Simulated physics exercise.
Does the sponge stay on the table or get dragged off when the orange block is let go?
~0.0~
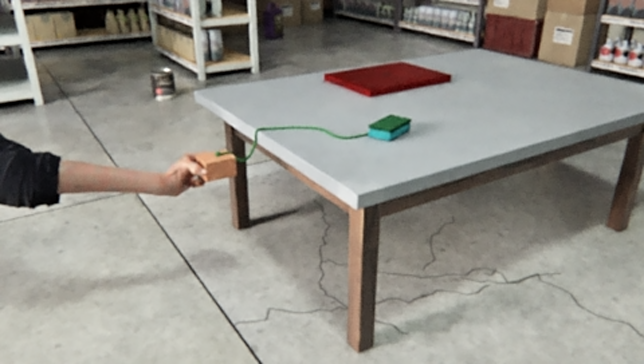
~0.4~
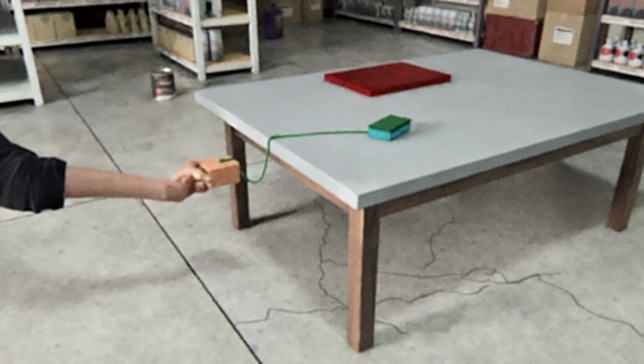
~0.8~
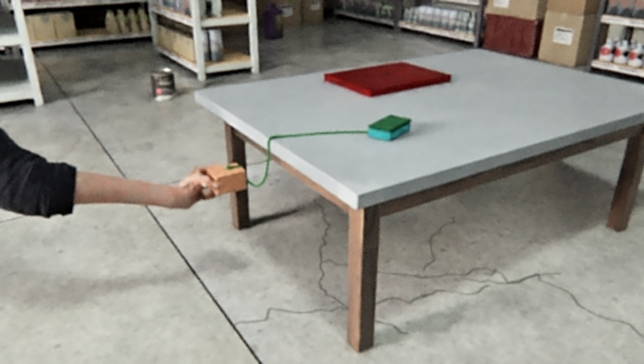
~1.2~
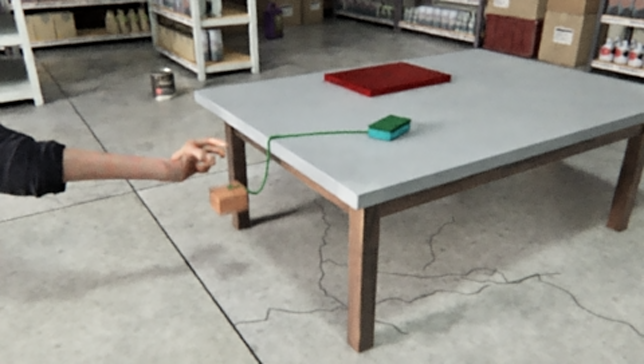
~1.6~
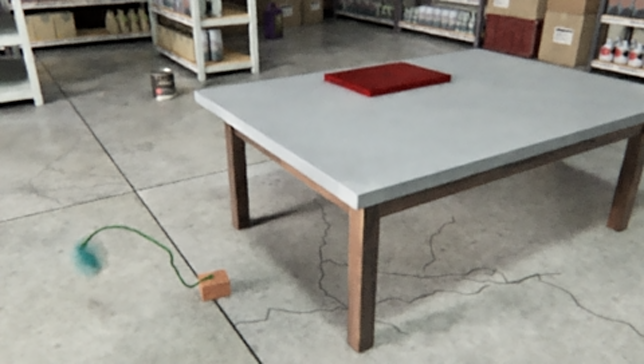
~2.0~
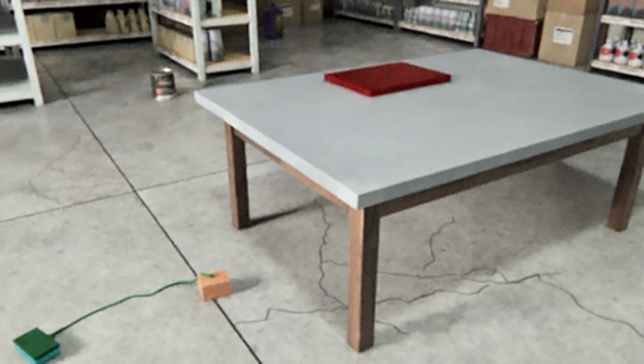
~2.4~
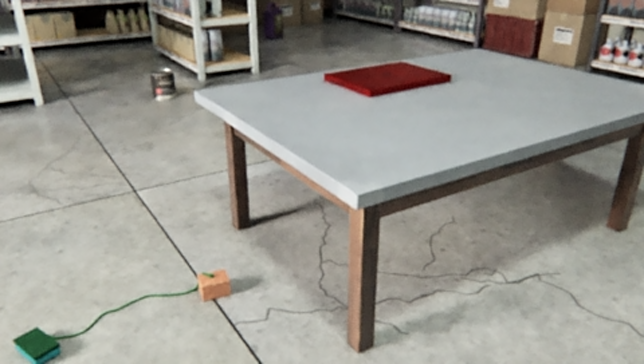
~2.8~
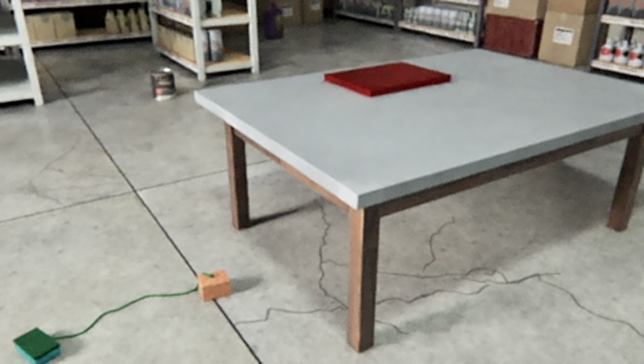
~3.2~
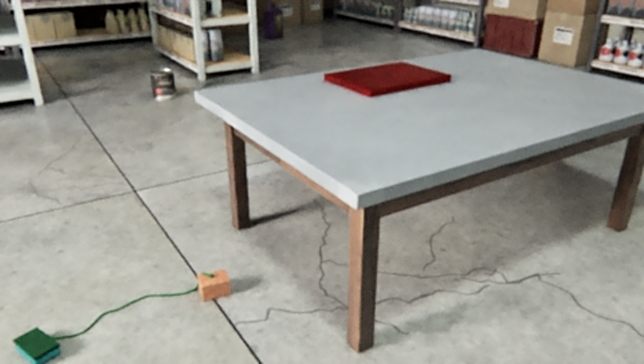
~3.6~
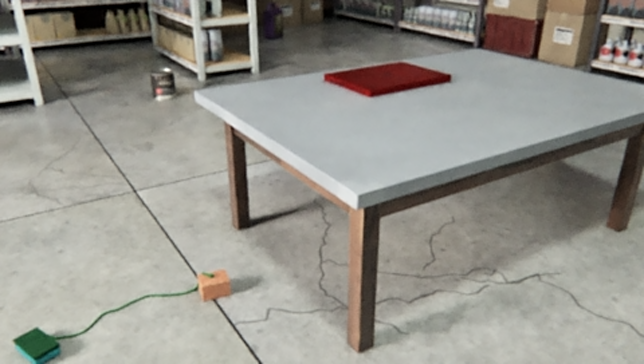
The sponge gets dragged off the table as the orange block drops all the way to the floor.
